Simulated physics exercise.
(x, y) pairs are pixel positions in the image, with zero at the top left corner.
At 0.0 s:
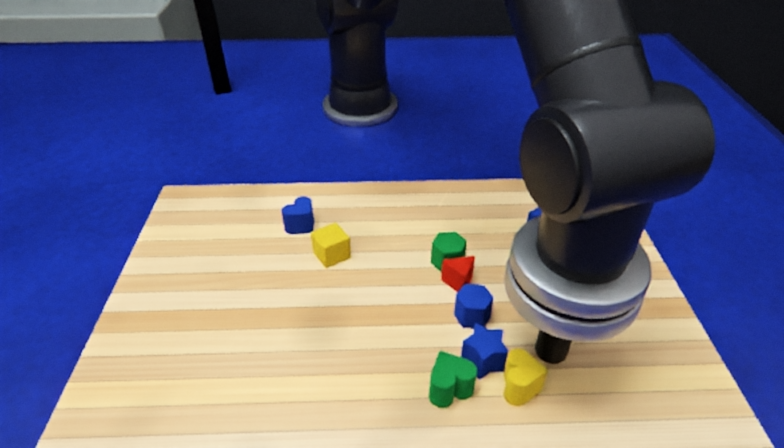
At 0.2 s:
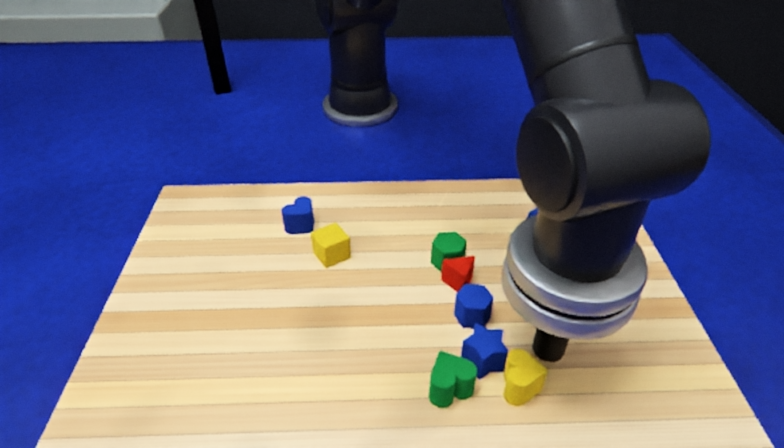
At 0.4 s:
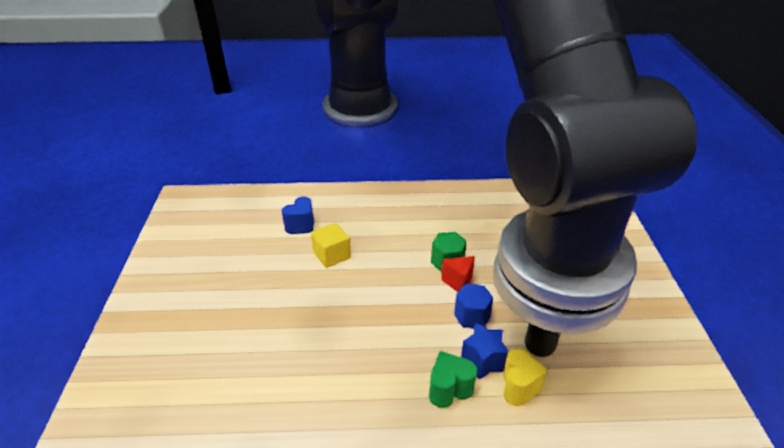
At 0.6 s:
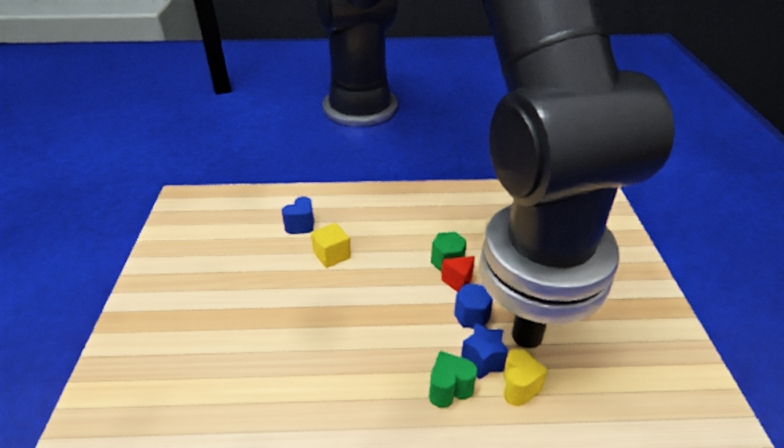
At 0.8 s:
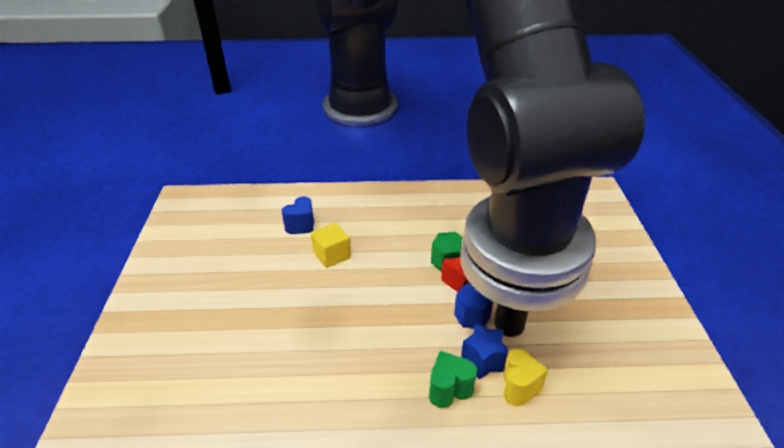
A black robotic arm with a silver ring and short dark rod hangs over the right side of a striped wooden board on a blue surface, seen from a fixed, raised view. Blue heart and yellow blocks sit upper left; green, red, blue and yellow blocks cluster centre-right. The arm glides slowly left and slightly away, its rod nearing the blue blocks, which stay still.
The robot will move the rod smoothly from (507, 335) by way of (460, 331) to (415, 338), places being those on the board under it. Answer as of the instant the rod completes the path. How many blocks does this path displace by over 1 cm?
My best guess is that a single block moves over 1 cm.
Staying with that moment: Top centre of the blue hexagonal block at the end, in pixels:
It ends at (455, 286).
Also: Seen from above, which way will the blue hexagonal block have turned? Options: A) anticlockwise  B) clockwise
B (clockwise)
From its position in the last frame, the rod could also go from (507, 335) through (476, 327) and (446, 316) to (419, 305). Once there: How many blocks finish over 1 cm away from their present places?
In total, one block gets moved by over 1 cm.
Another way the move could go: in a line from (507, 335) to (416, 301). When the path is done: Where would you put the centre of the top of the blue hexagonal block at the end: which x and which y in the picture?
At roughly (421, 260).
The first path, step by step. Halfway along, rod (461, 322); blue hexagonal block (456, 287), turned 45° clockwise.
At the end, rod (415, 329); blue hexagonal block (455, 286), turned 50° clockwise; blue star-shaped block in place.
